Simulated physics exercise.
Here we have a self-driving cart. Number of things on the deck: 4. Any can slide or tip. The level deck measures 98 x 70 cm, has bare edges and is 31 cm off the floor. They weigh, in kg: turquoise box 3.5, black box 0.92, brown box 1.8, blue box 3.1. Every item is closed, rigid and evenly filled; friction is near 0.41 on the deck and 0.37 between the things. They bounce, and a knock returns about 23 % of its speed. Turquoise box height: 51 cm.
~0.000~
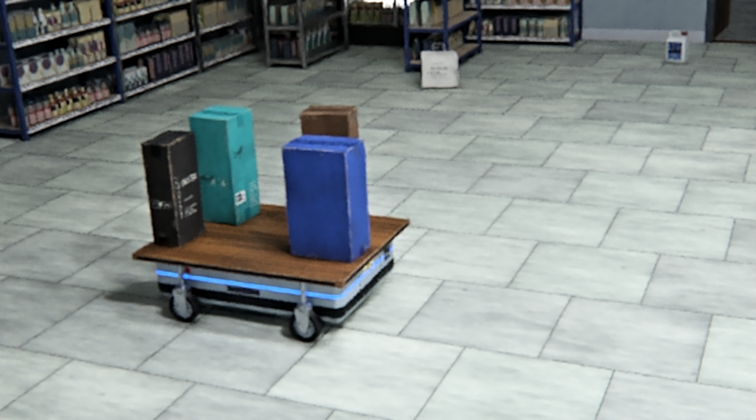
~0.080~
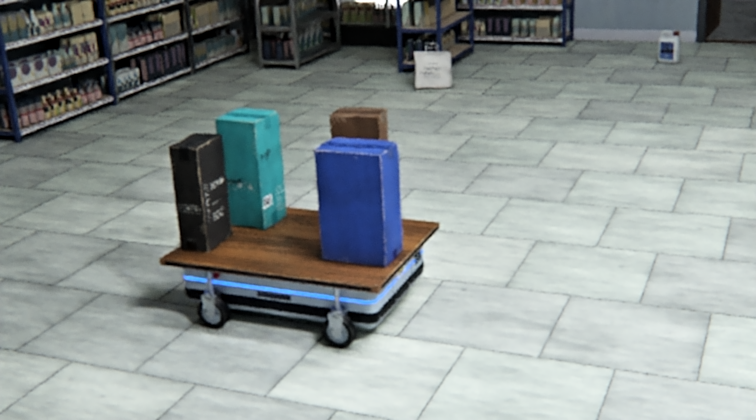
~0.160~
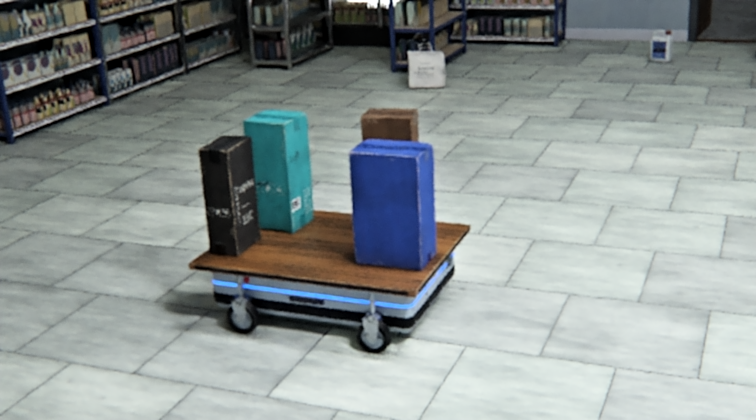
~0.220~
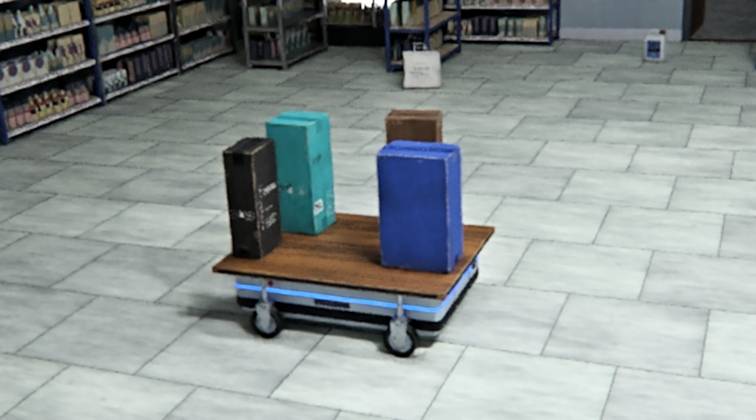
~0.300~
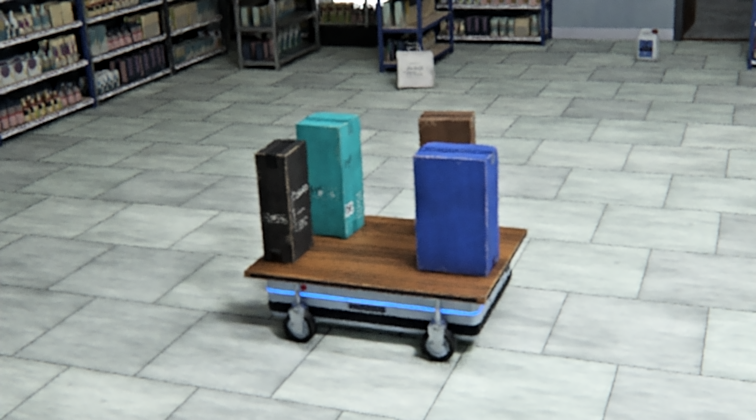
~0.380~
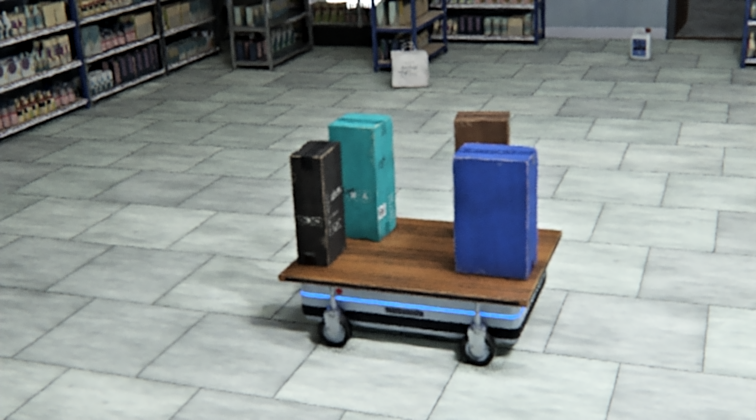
A low cart with a wooden deck carries four upright boxes across the grey tiled floor of a shop, seen from above with stocked shelves behind. The black box stands at the left, the turquoise one beside it, the brown one farther back and the blue one at the front right. The cart rolls steadily rightward and slightly nearer, its boxes staying upright, while the view shifts slightly.
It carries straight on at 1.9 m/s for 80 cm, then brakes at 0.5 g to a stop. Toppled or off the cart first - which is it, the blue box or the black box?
It is the second one that goes first.
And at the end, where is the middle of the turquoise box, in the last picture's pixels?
Look near (481, 185) and you'll find it.
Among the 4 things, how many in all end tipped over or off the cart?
1.
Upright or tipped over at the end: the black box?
Well, the black box tumbles down.
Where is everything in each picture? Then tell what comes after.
Cart 0 cm along; blue box (327, 198); black box (174, 188), in the first frame.
Cart 15 cm along; turquoise box (252, 169), in the second frame.
Cart 30 cm along; turquoise box (280, 171), in the third frame.
Cart 42 cm along; turquoise box (301, 173), in the fourth frame.
Cart 57 cm along; turquoise box (331, 175), in the fifth frame.
Cart 72 cm along; blue box (496, 211); black box (319, 203), in the sixth frame.
After 0.58 s, cart 104 cm along; black box 5° off upright near (396, 208).
After 0.78 s, cart 117 cm along; black box 30° off upright near (452, 212); blue box moved 6 cm near (627, 220); turquoise box moved 6 cm.
After 0.88 s, cart 117 cm along, stopped; black box 56° off upright near (479, 226); blue box moved 8 cm near (634, 221); turquoise box moved 8 cm.
After 0.98 s, cart 117 cm along, stopped; black box on its side near (505, 258); blue box moved 8 cm near (634, 221); turquoise box moved 8 cm.
In the end (1.5 s), toppled on the deck, black box; the other 3 under 10 cm from the start. At the end, from the last picture's camera, blue box near (634, 221), black box near (511, 257). Blue box was never lost; black box went at 0.82 s.
